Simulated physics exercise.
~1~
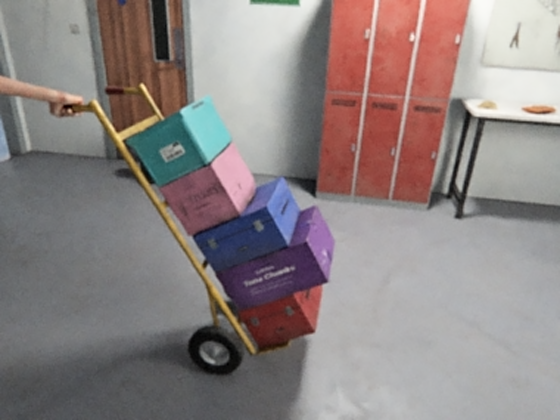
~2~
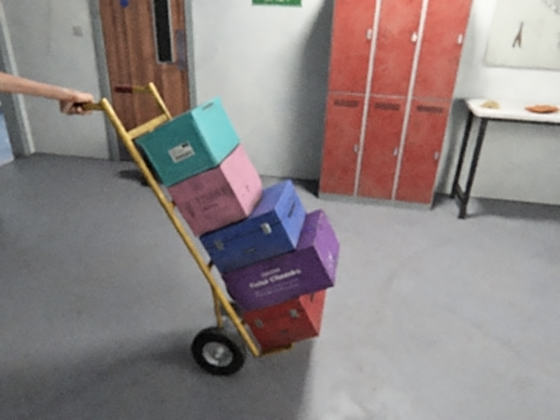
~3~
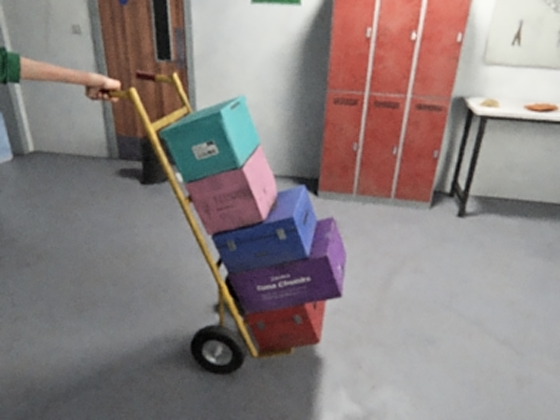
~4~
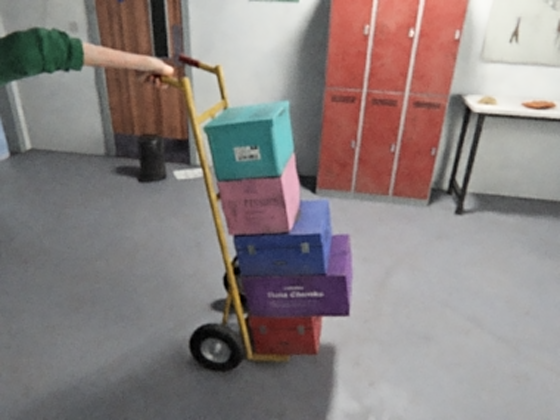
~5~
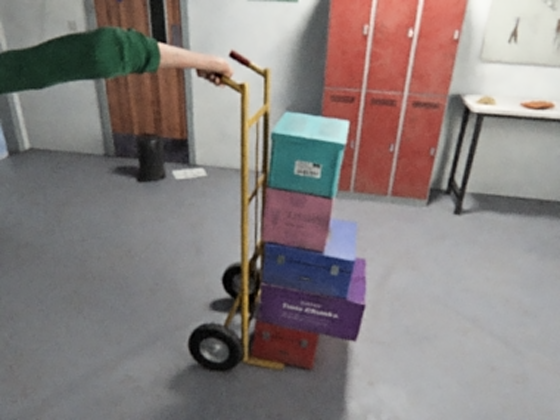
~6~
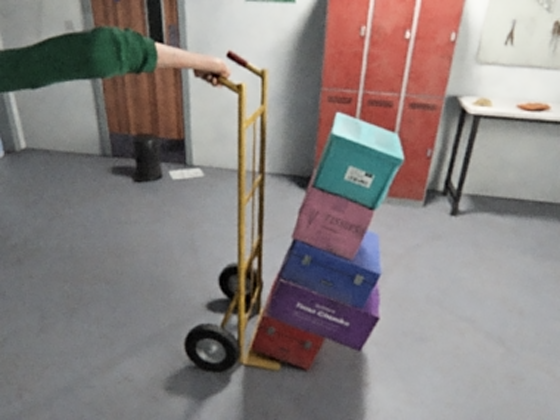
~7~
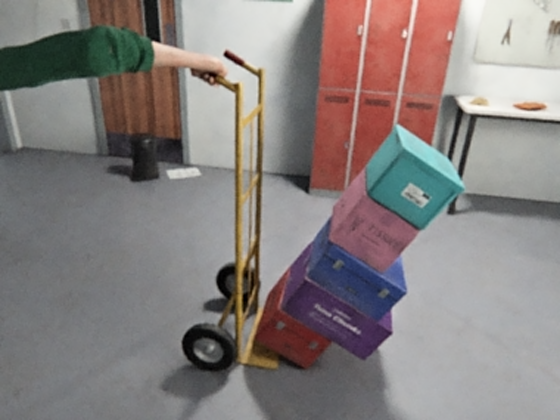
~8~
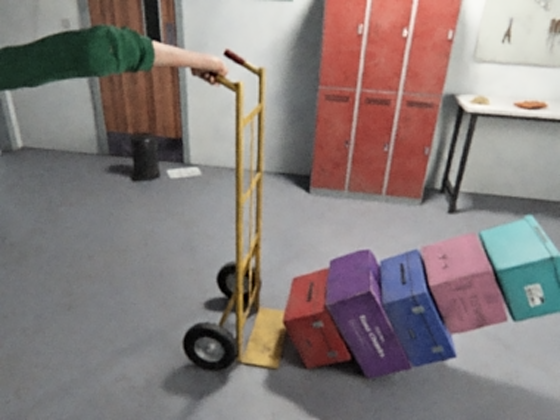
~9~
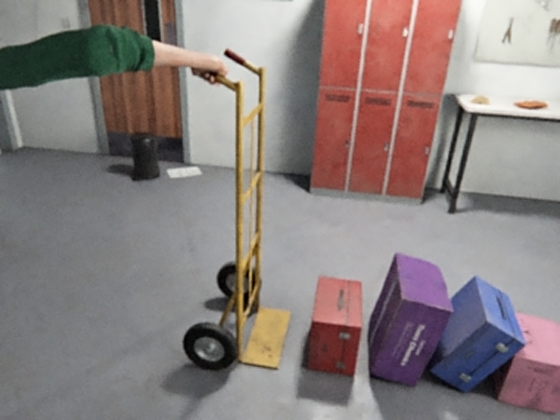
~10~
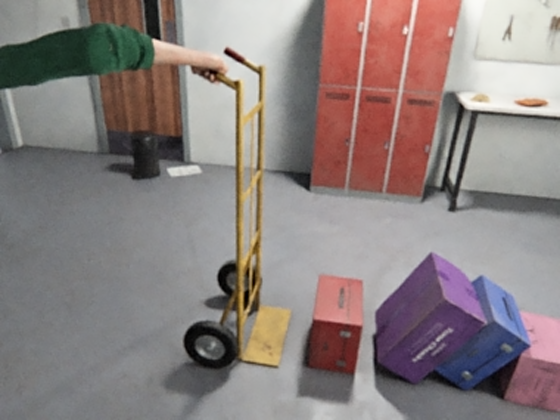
A stack of five colorful boxes toppled off a yellow hand truck as someone in a green sleeve swung it upright. The boxes tipped to the right and spilled across the gray floor, leaving the truck empty and still held by the handle.
